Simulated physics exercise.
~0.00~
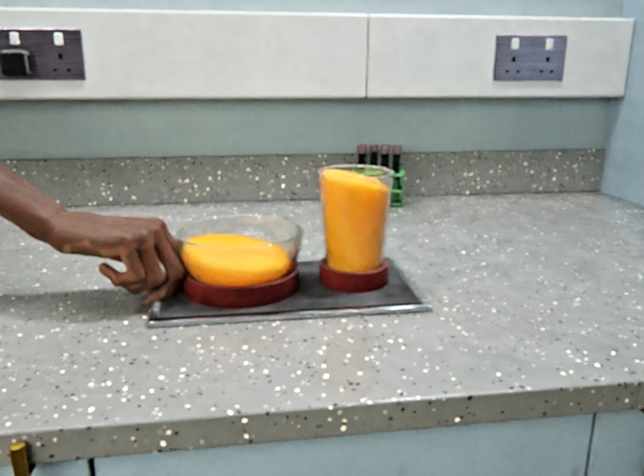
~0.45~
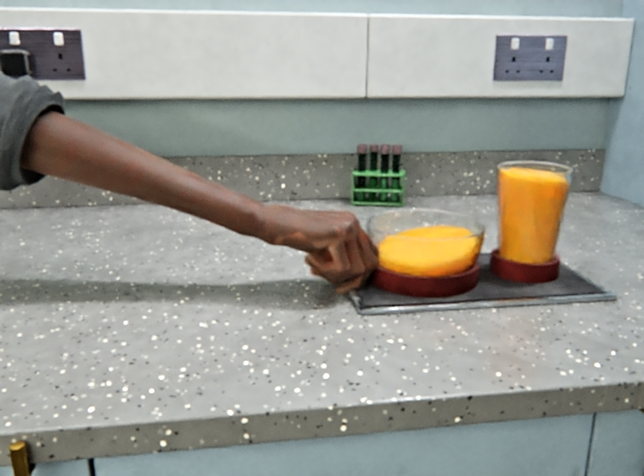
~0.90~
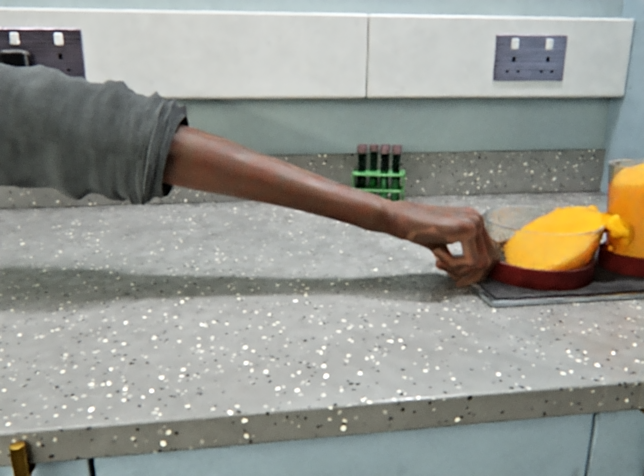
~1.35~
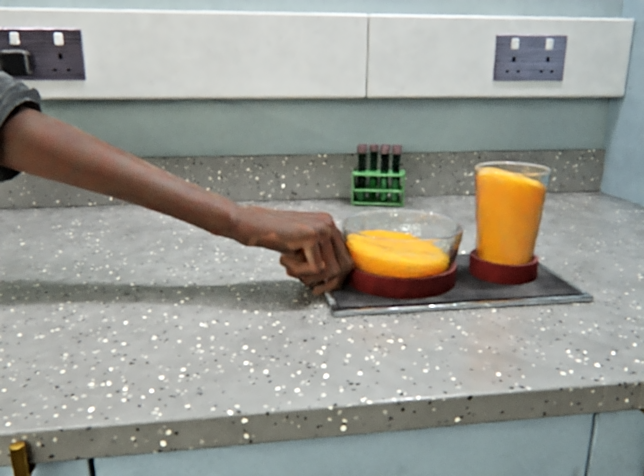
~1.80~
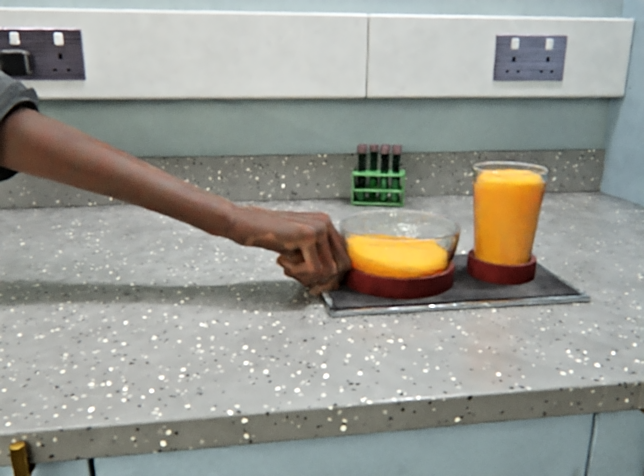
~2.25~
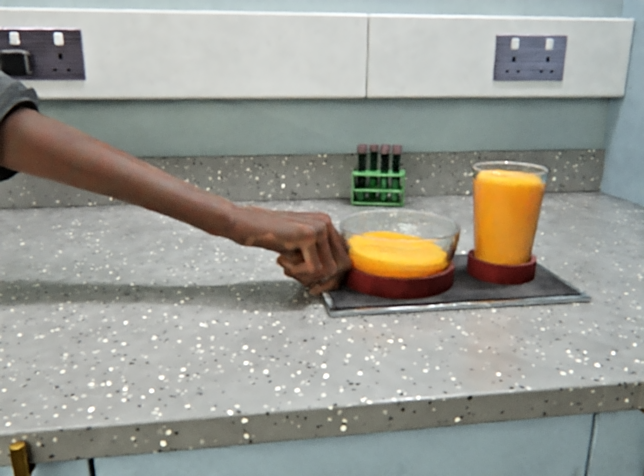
On a speckled grey counter, a hand pushed a tray holding a round bowl and a tumbler of orange juice to the right, where the juice surged up in the bowl, then drew it partway back left and stopped, the juice settling.
